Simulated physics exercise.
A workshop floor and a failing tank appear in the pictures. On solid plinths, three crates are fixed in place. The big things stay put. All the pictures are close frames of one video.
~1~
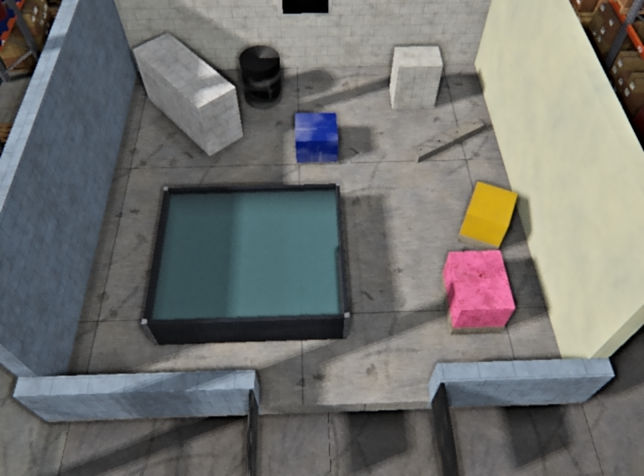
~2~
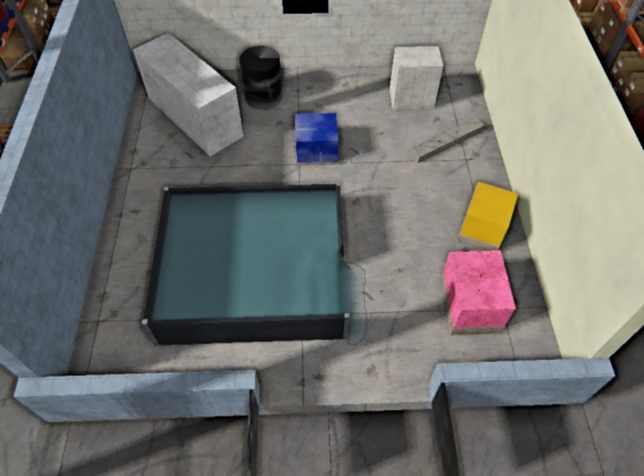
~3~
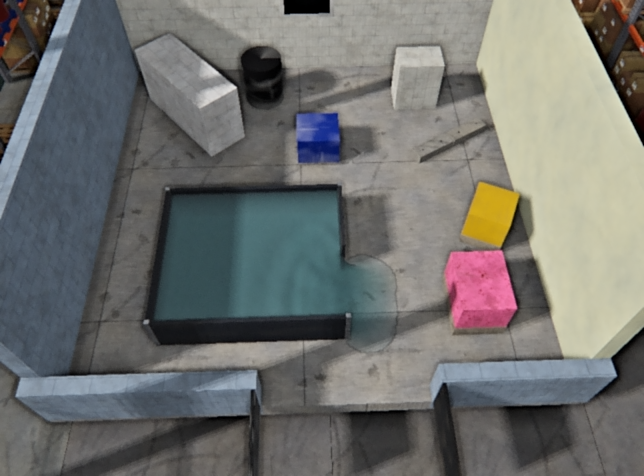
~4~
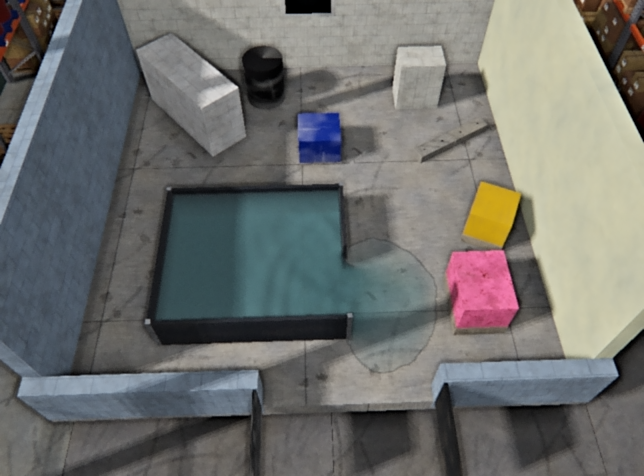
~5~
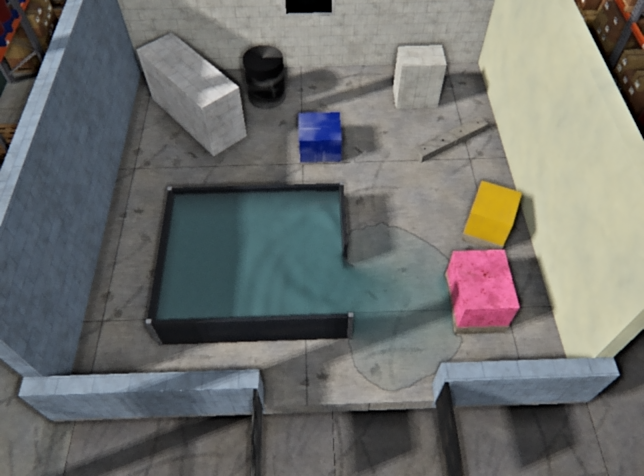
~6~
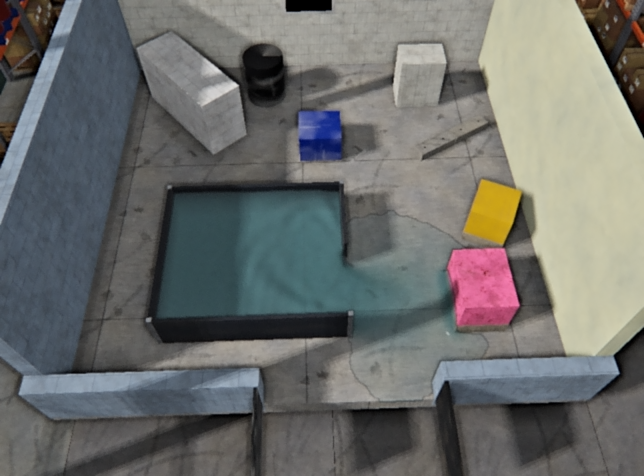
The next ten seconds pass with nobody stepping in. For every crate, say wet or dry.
Outcome: The blue crate will have water on it. The pink crate will have water on it. The yellow crate will have water on it.
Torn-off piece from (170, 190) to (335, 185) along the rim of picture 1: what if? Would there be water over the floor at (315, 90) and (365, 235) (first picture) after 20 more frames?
Result, in order - waterlogged, parched.
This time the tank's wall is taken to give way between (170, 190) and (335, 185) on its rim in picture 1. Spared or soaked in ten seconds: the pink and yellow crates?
The pink crate is untouched and the yellow crate is untouched.
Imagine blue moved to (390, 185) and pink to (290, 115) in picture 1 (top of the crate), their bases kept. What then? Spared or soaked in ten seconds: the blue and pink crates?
The blue crate crate is flooded; the pink crate crate is not reached.
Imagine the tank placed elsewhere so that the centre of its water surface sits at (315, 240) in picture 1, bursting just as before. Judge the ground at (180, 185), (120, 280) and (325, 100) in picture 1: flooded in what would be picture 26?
First unwetted; next unwetted; last drenched.
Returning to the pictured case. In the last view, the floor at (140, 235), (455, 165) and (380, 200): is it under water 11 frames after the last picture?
Taking the three spots one by one, I'd call them clear, drenched and clear.
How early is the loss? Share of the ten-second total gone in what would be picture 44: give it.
Close to 65 out of every hundred.
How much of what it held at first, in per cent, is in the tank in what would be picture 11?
About 80 %.
A moment on, water covers 15 % of the floor; the blue crate not reached, the pink crate water round its plinth, the yellow crate water round its plinth.
Next, water covers 25 % of the floor; the blue crate not reached, the pink crate water round its plinth, the yellow crate water round its plinth.
Then, water covers 35 % of the floor; the blue crate water round its plinth, the pink crate water round its plinth, the yellow crate water round its plinth.
Later, water covers 55 % of the floor; the blue crate water round its plinth, the pink crate water round its plinth, the yellow crate water round its plinth.
In the end, water covers 80 % of the floor; the blue crate was topped, the pink crate was topped, the yellow crate was topped.
